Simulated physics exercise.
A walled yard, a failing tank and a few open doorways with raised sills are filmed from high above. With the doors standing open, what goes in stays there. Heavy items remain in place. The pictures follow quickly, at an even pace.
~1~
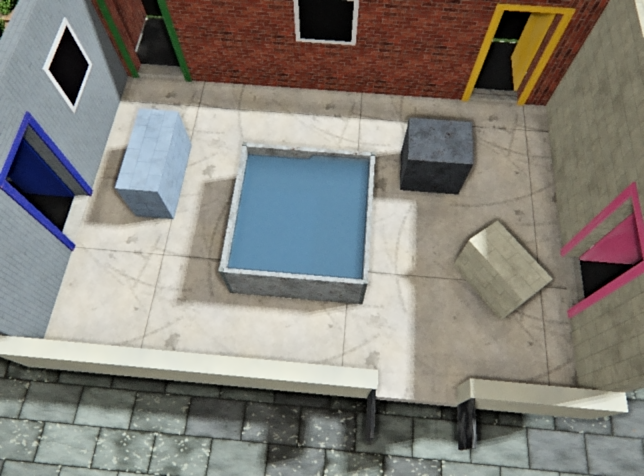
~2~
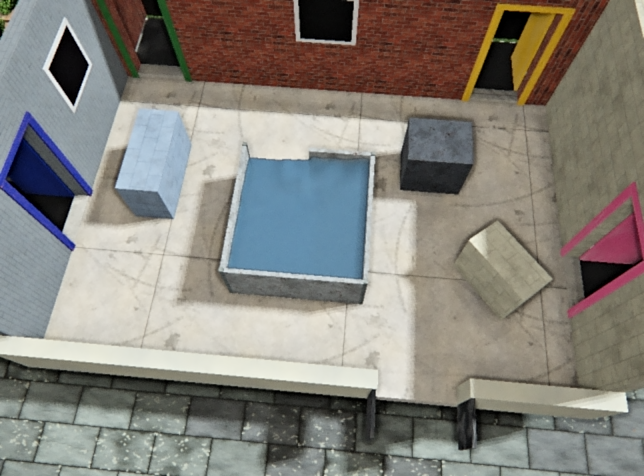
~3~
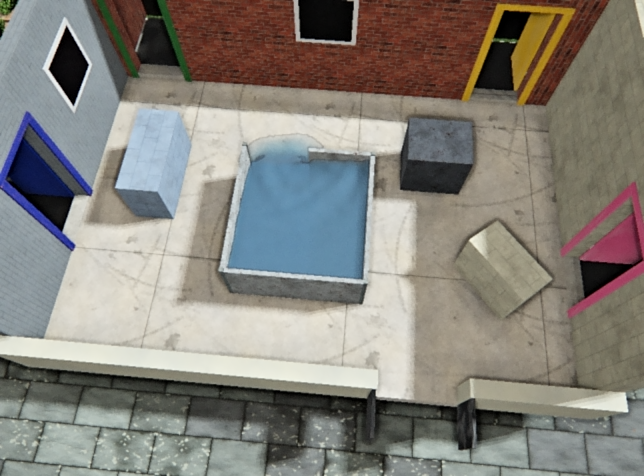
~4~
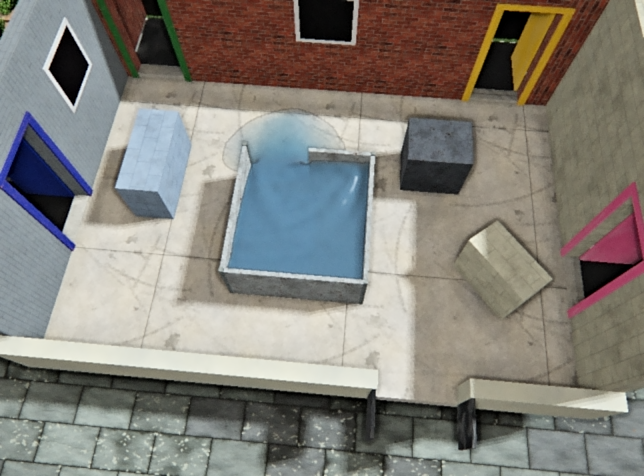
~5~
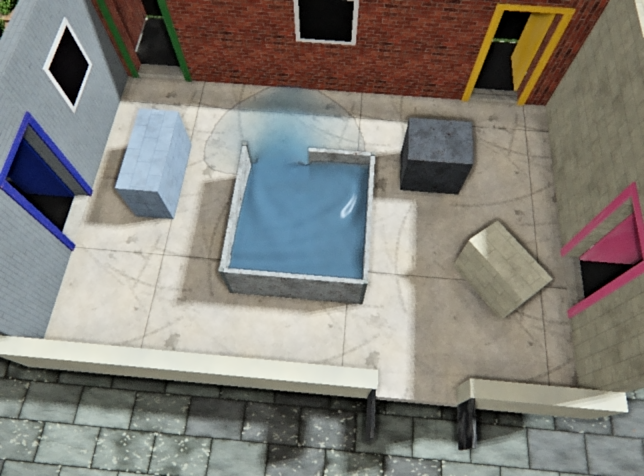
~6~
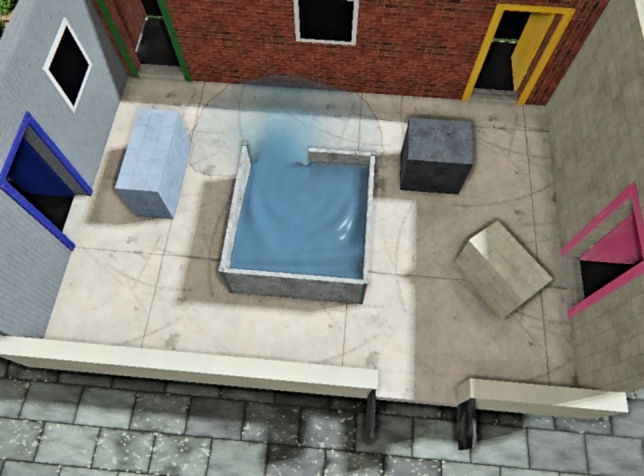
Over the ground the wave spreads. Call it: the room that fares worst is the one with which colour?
It is the green one.
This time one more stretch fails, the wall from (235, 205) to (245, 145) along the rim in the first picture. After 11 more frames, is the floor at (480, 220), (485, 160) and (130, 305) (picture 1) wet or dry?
In the order asked: Bare, bare, waterlogged.
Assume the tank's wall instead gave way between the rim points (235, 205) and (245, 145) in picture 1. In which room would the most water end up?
That is the door marked blue.
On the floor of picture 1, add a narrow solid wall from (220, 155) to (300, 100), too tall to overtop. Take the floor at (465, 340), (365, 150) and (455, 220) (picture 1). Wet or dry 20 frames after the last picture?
Going through them in the order asked, I'd say still bare, then reached by the flood, then still bare.
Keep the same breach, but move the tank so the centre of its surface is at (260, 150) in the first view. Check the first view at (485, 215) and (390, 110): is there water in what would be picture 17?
The first point is unwetted and the second is taken by the flood.
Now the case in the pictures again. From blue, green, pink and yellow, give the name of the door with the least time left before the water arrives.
That's the green door, I reckon.
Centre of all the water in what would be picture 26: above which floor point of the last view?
My guess is about (287, 170).
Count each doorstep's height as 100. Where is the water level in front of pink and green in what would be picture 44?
Near 130 and 180 per cent, in that order.
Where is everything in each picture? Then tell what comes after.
The first picture shows still water in the tank at (301, 211).
In the second picture, water pours out on the tank's far side and has run to a hidden place.
In the third picture, the front is at (307, 140), out from the gap on the tank's far side.
In the fourth picture, water pours out on the tank's far side and has run to (297, 112).
In the fifth picture, the front is at (278, 87), out from the gap on the tank's far side.
In the sixth picture, the front is at (237, 85), out from the gap on the tank's far side.
A moment on, water covers 20 % of the floor; pink door not reached, yellow door not reached, green door wet at the sill, nothing in, blue door not reached.
Next, water covers 35 % of the floor; pink door not reached, yellow door wet at the sill, nothing in, green door a trickle in, blue door not reached.
Then, water covers 55 % of the floor; pink door wet at the sill, nothing in, yellow door wet at the sill, nothing in, green door a lot in, blue door wet at the sill, nothing in.
Later, water covers 85 % of the floor; pink door wet at the sill, nothing in, yellow door some in, green door a lot in, blue door some in.
In the end, water covers 100 % of the floor; pink door some in, yellow door a lot in, green door a lot in, blue door some in; the green door has let in the most.
